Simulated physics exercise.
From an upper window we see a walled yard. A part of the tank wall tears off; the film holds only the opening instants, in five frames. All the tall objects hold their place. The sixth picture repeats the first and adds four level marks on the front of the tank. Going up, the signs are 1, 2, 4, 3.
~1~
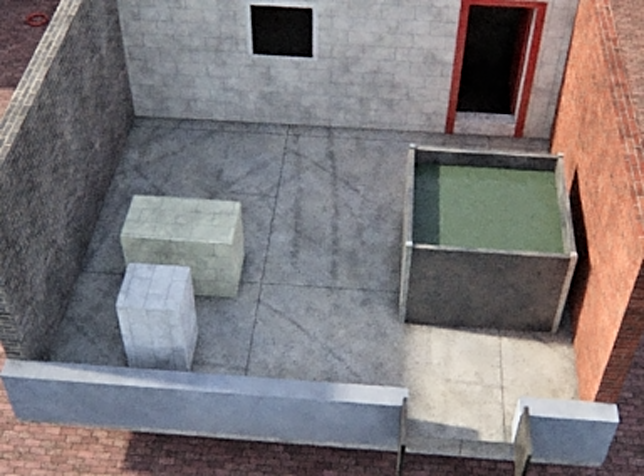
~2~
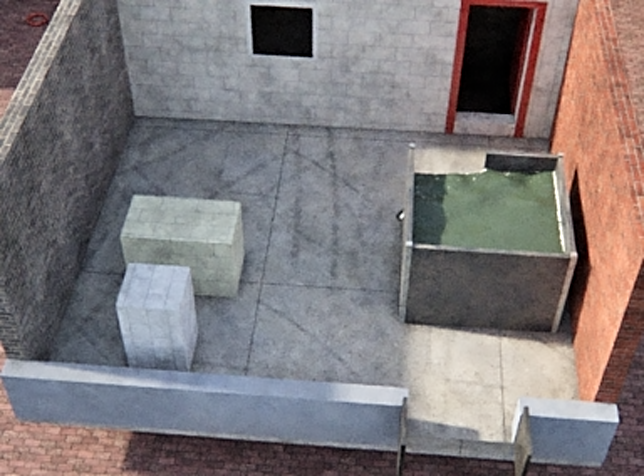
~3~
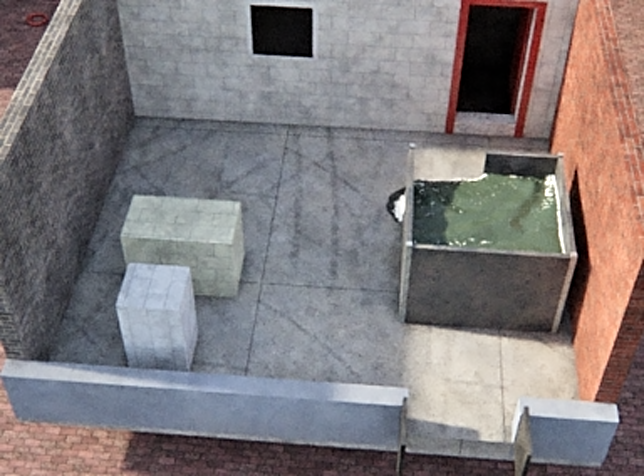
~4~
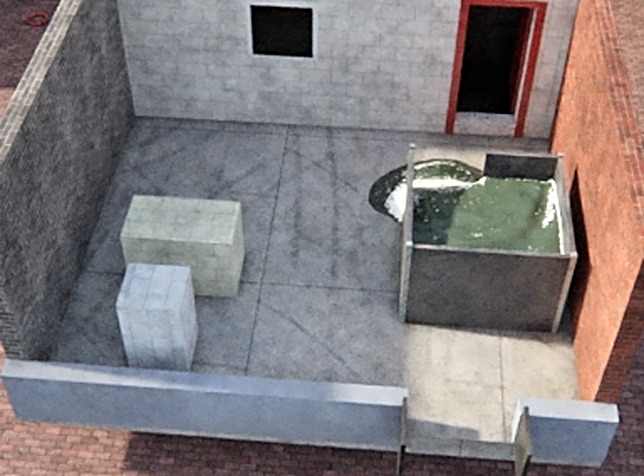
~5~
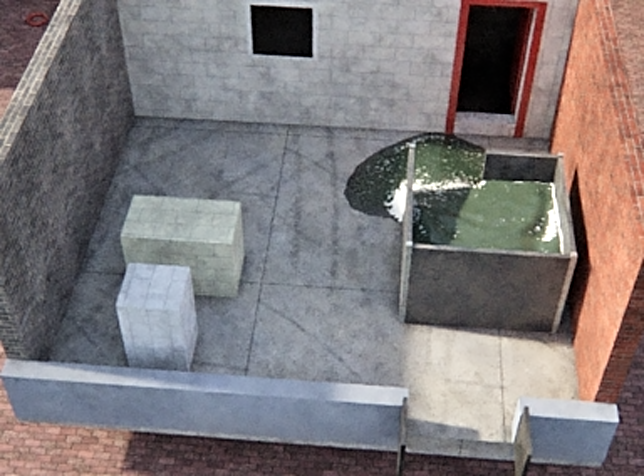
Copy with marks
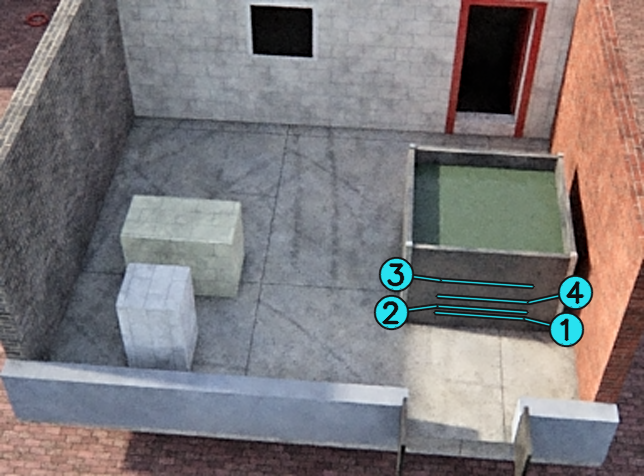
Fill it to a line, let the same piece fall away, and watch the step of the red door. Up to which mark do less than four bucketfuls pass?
4.
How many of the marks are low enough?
Three of them.
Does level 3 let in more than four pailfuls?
Yes.
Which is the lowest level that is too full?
3.
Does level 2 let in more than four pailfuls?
No, not at all.
In cyan, 1 at (480, 315); 2 at (481, 309); 3 at (486, 283); 4 at (483, 299); from the bottom up 1, 2, 4, 3.
For level 1, nothing gets over.
For level 2, nothing gets over.
For level 3, about 8 bucketfuls get in.
For level 4, a splash gets over, under a bucket.
